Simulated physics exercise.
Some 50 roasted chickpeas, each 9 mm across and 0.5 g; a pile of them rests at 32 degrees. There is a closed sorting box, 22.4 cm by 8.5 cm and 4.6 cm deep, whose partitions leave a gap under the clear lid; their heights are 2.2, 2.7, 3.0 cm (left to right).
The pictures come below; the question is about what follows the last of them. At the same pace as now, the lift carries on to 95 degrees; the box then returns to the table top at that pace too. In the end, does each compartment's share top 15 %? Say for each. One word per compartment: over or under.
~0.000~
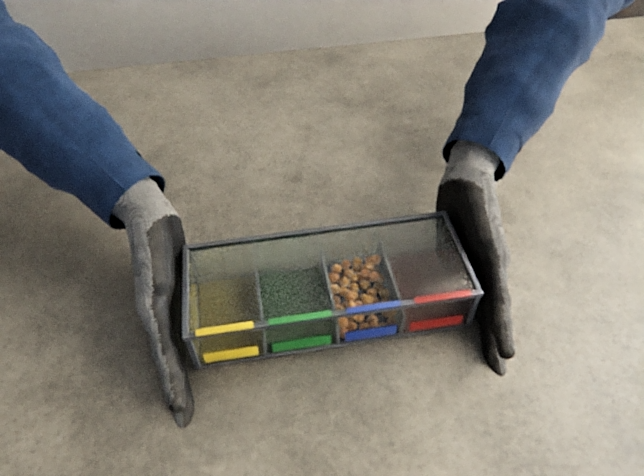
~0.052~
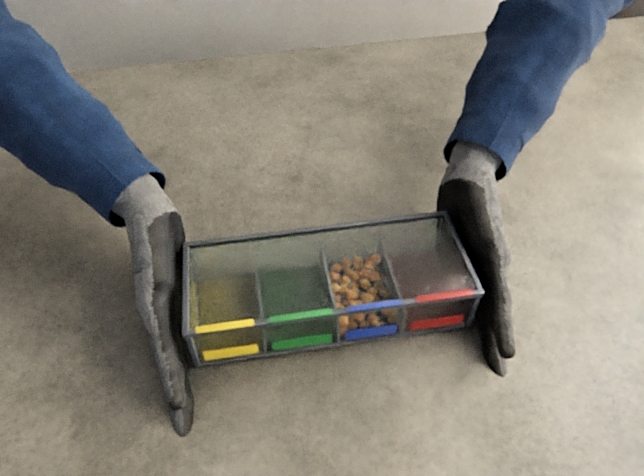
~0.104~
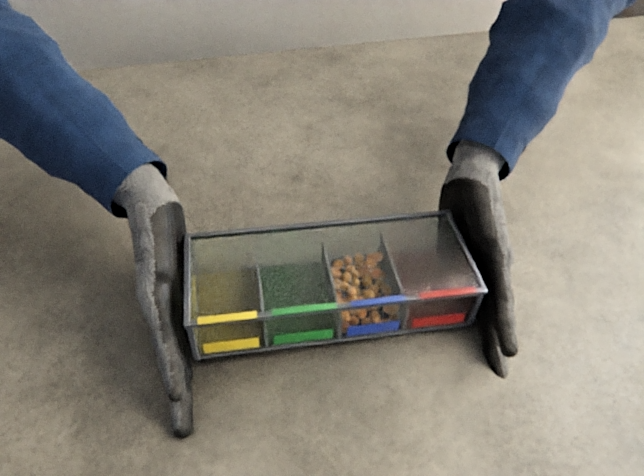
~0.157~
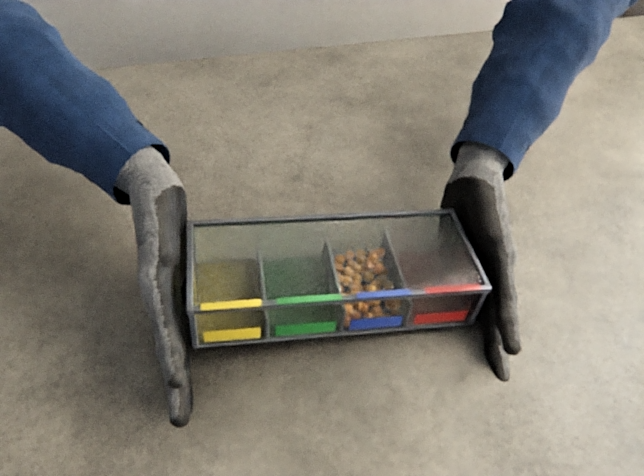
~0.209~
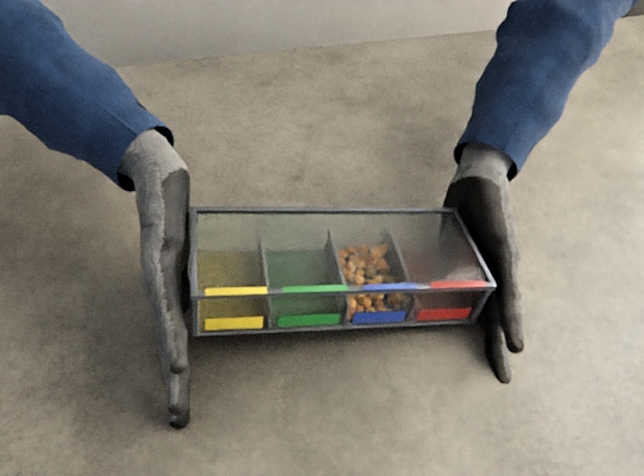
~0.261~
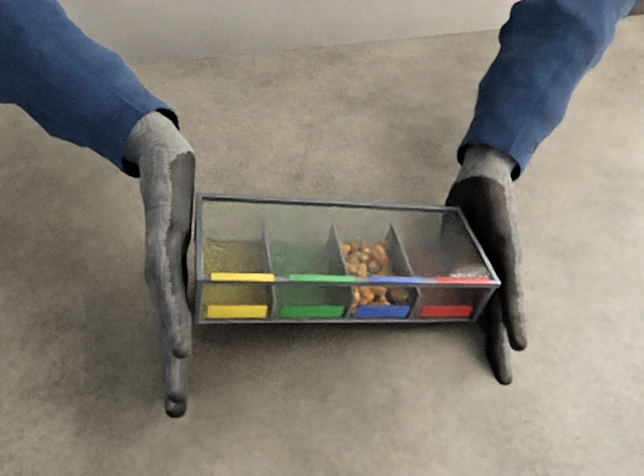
Red compartment over, blue compartment over, green compartment under, yellow compartment under.
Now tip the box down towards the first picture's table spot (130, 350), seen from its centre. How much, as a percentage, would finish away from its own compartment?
The share comes to about 55 in a hundred.
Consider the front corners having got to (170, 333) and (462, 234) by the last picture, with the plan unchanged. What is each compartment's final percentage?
That leaves red with 0 percent, blue with 50, green with 5 and yellow with 40 percent.
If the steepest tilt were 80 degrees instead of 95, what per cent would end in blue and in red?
Then blue would get 100 per cent and red 0 per cent.
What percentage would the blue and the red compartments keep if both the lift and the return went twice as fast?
That gives blue 55 percent and red 45 percent.
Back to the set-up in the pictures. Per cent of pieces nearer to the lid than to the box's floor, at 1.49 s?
Around 10 %.
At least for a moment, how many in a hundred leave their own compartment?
Some 45 per cent.
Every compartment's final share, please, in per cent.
Final shares in percent: Red 45, blue 55, green 0, yellow 0.
After 1.49 s, tilt 95 degrees; blue 100 %.
After 2.32 s, tilt 43 degrees; red 45 %, blue 55 %.
After 3.15 s, tilt 0 degrees; red 45 %, blue 55 %.
At rest (3.5 s), red 45 %, blue 55 %, green 0 %, yellow 0 %.
